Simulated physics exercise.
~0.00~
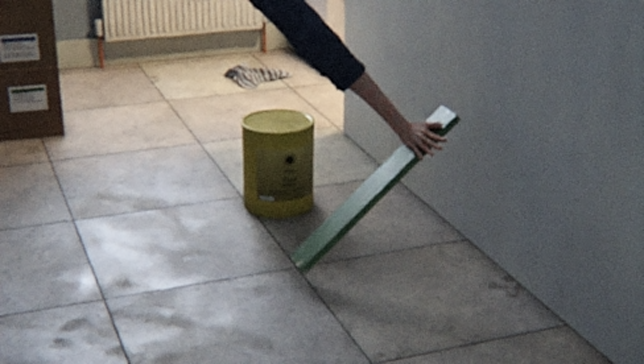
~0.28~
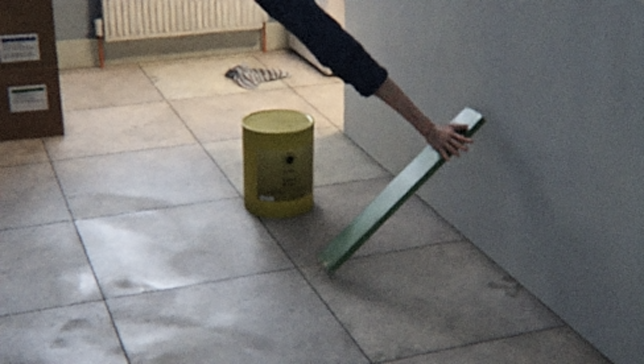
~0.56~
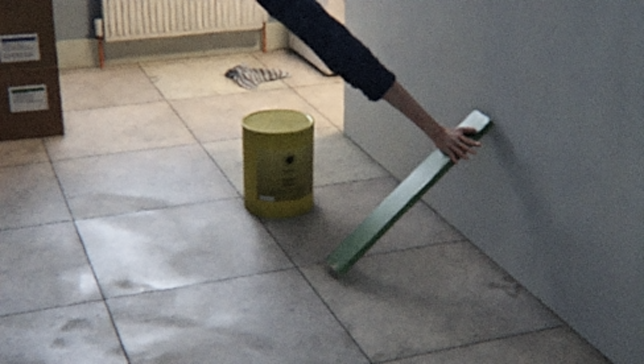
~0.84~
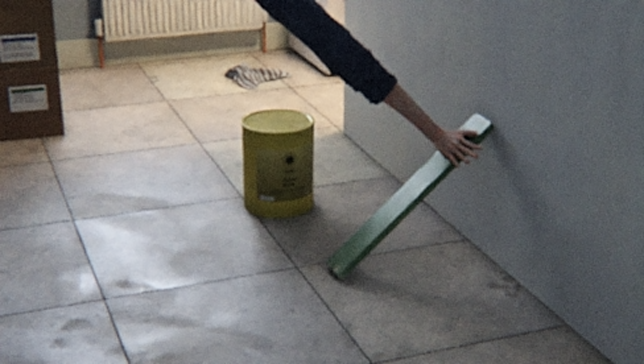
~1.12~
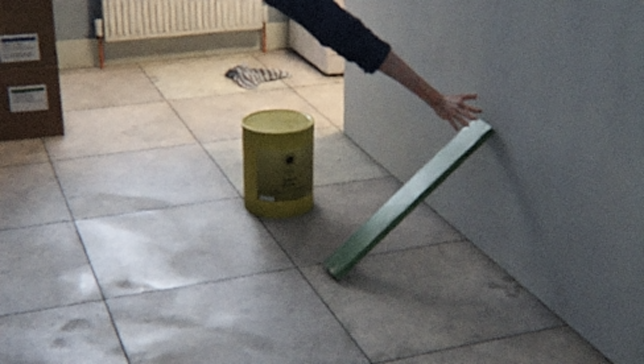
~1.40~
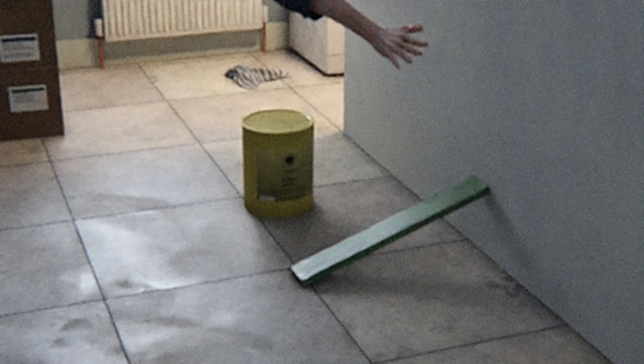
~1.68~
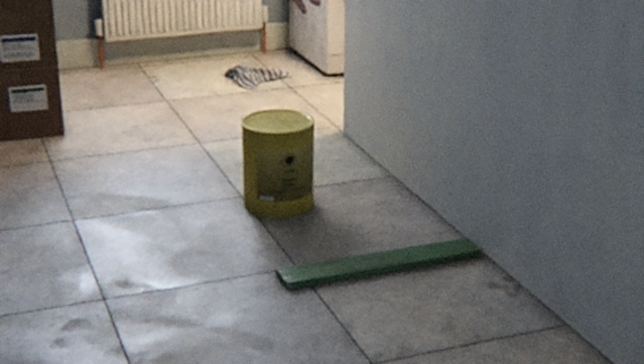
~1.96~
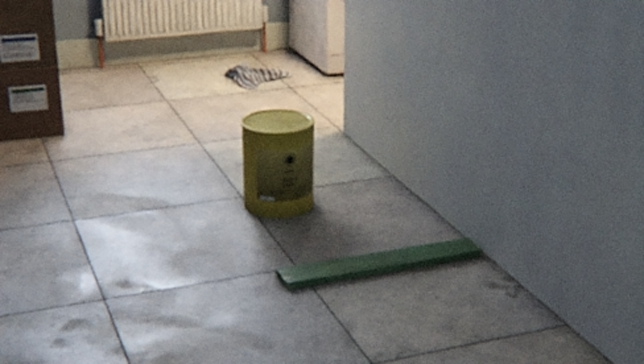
On a tiled floor beside a plain wall, a hand shifted a green plank to the right, leant it against the wall and let go, but the plank slid down and ended up lying on the floor near an unmoved yellow pail.
